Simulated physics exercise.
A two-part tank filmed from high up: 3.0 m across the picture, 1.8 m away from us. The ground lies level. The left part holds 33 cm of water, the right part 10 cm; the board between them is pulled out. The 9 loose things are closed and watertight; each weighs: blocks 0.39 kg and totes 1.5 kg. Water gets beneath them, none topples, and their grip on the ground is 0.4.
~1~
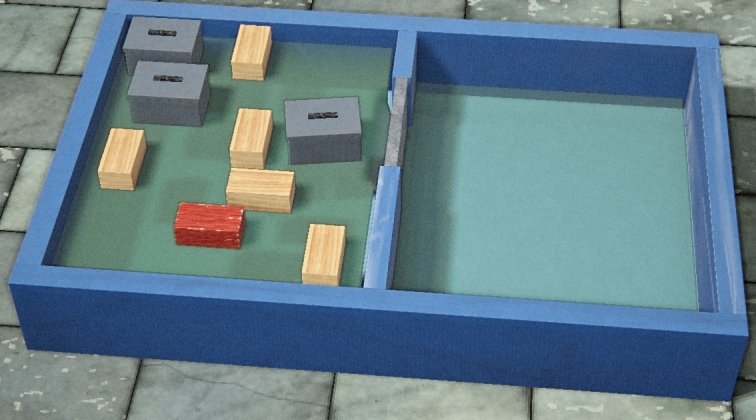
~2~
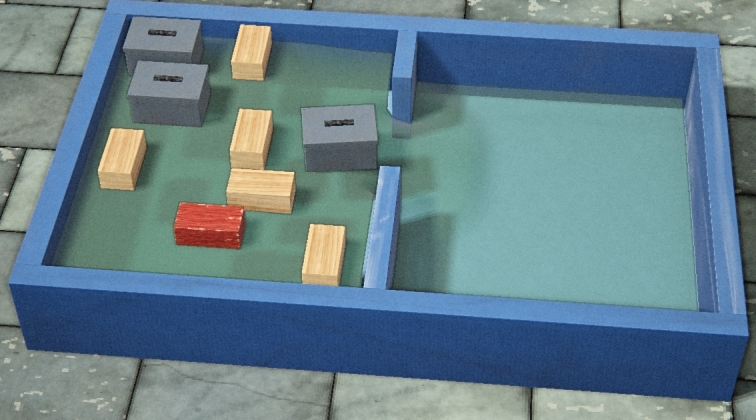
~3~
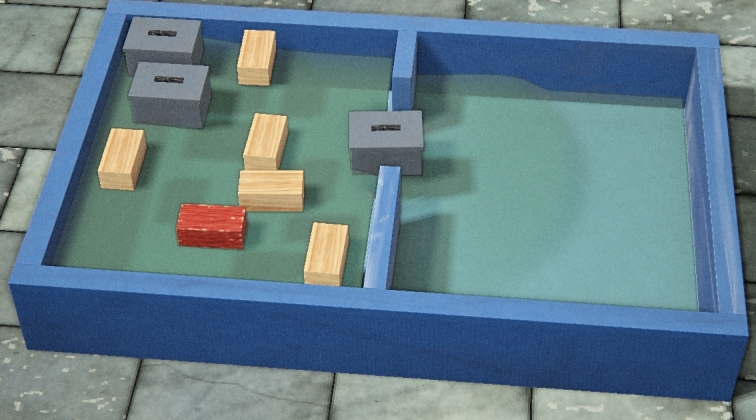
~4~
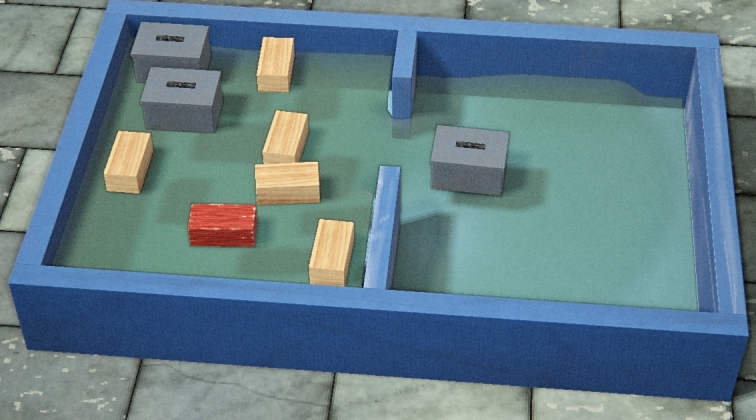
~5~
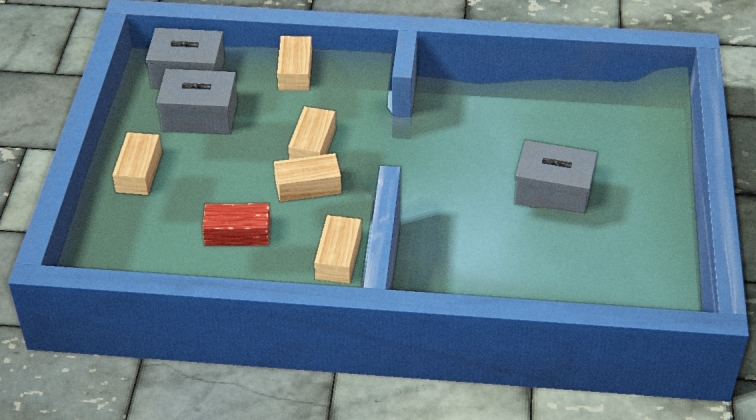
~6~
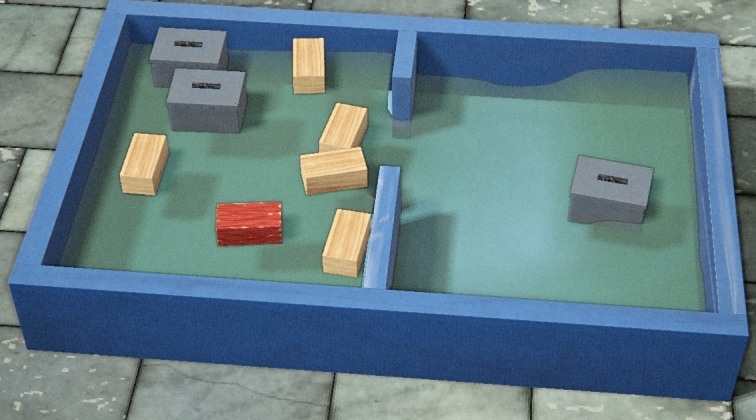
Water poured from the left part of a blue tank into the right once the divider opened, sweeping one gray tote through the gap and across, while the red block and wooden blocks drifted slightly rightward.
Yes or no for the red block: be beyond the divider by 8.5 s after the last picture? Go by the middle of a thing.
Red block stays short.
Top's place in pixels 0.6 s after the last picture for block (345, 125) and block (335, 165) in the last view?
Near (458, 131) and (452, 175).
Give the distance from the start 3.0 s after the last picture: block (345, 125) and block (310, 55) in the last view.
In turn: 120 cm, 30 cm.
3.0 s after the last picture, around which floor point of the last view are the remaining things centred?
Around (331, 189).
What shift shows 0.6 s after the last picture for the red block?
About 30 cm.
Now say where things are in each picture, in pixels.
The red block at (209, 217) floats; 33 cm deep round most things; 0 of 9 have shifted, in the first frame.
The red block at (209, 217) floats; 33 cm deep round most things; 1 of 9 have shifted, in the second frame.
The red block at (211, 218), afloat; 31 cm deep round most things; 3 of 9 have shifted, in the third frame.
The red block at (222, 217), afloat, 7 cm from its start; 29 cm deep round most things; 7 of 9 have shifted, in the fourth frame.
The red block at (236, 216), afloat, 13 cm from its start; 28 cm deep round most things; 9 of 9 have shifted, in the fifth frame.
The red block at (249, 215), afloat, 19 cm from its start; about 1120 L in view; 9 of 9 have shifted, in the sixth frame.
Then, 0.6 s after the last picture the red block is near (256, 208), 0.3 m from its start, afloat; 3 of 9 are over the mark; 9 afloat.
Then, 3.0 s after the last picture the red block is near (254, 213), 0.2 m from its start, afloat; 3 of 9 are over the mark; 9 afloat.
Then, 5.5 s after the last picture the red block is near (295, 210), 0.4 m from its start, afloat; 3 of 9 are over the mark; 9 afloat.
Then, 8.5 s after the last picture the red block is near (284, 219), 0.3 m from its start, afloat; 3 of 9 are over the mark; 9 afloat.
